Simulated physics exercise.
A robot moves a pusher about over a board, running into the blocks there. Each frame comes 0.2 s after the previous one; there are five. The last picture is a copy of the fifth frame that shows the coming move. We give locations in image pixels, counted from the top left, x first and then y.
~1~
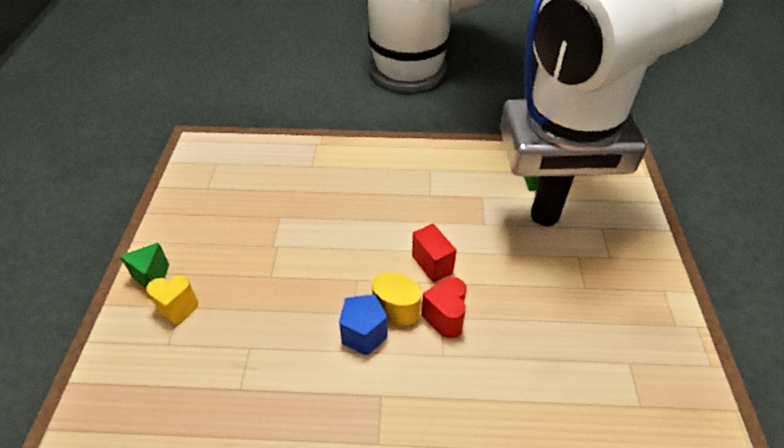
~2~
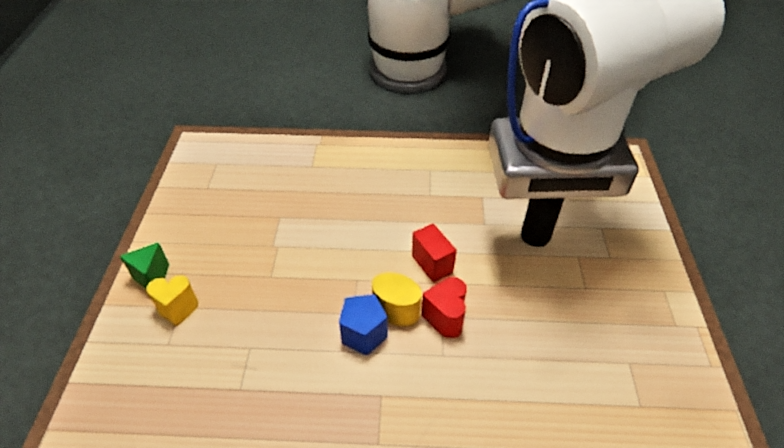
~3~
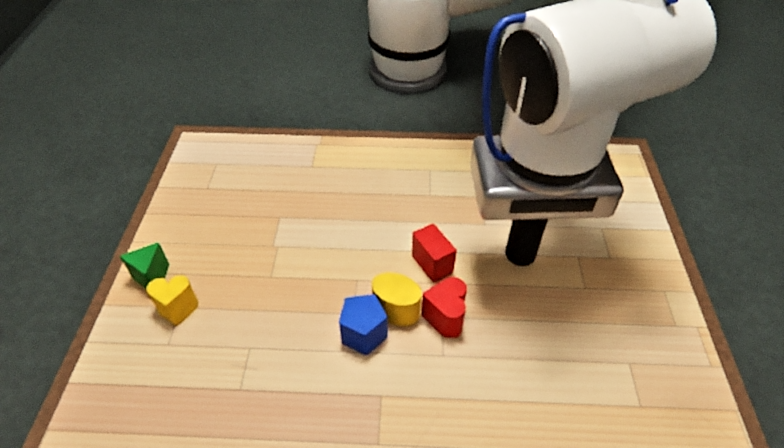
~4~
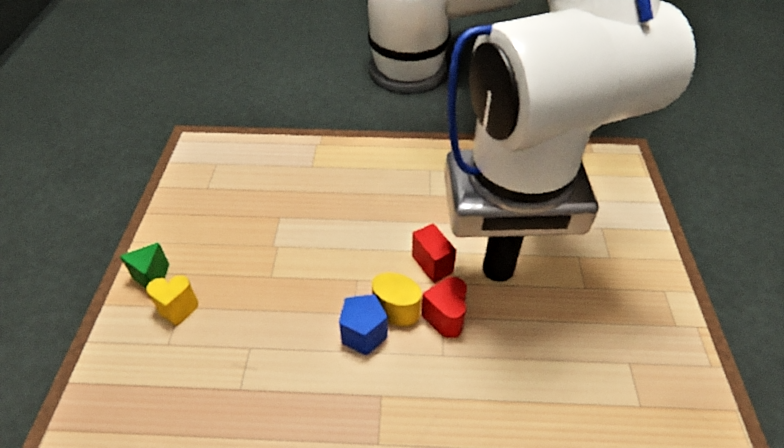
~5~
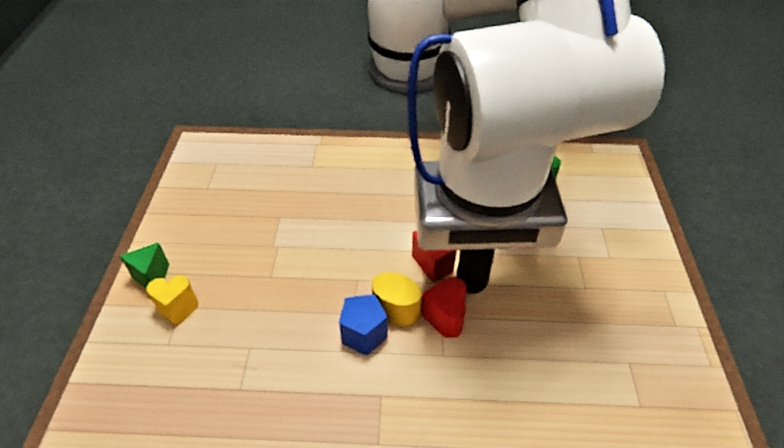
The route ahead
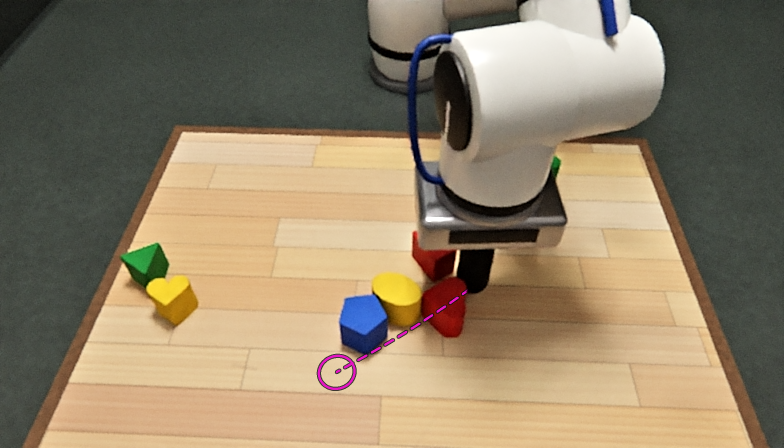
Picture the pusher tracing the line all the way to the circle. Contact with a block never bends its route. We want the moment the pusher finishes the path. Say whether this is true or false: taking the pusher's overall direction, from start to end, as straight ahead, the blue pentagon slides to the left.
False - the claim does not hold.
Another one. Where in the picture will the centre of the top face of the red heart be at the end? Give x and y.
The answer is (414, 350).
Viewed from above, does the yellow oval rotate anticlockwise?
In short: No.
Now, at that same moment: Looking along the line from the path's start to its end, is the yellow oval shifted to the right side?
Yes, that is how it ends up.
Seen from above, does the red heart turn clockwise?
No, I don't think so.
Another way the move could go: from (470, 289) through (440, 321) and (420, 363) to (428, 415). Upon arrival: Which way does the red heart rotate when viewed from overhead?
From the top, the block rotates clockwise.
The drawn path runs from (470, 289) through (409, 330) to (337, 372).
On the path given first. One third of the way, pusher at (430, 310); yellow oval at (390, 289), turned 15° clockwise; red heart at (425, 331), turned 45° anticlockwise.
Two thirds of the way, pusher at (386, 338); blue pentagon at (337, 317), turned 50° anticlockwise; yellow oval at (372, 288), turned 65° clockwise; red heart at (414, 350), turned 115° anticlockwise.
At the end, pusher at (336, 366); blue pentagon at (319, 319); yellow oval at (372, 288), turned 65° clockwise; red rectangular block not moved; red heart at (414, 350), turned 115° anticlockwise.
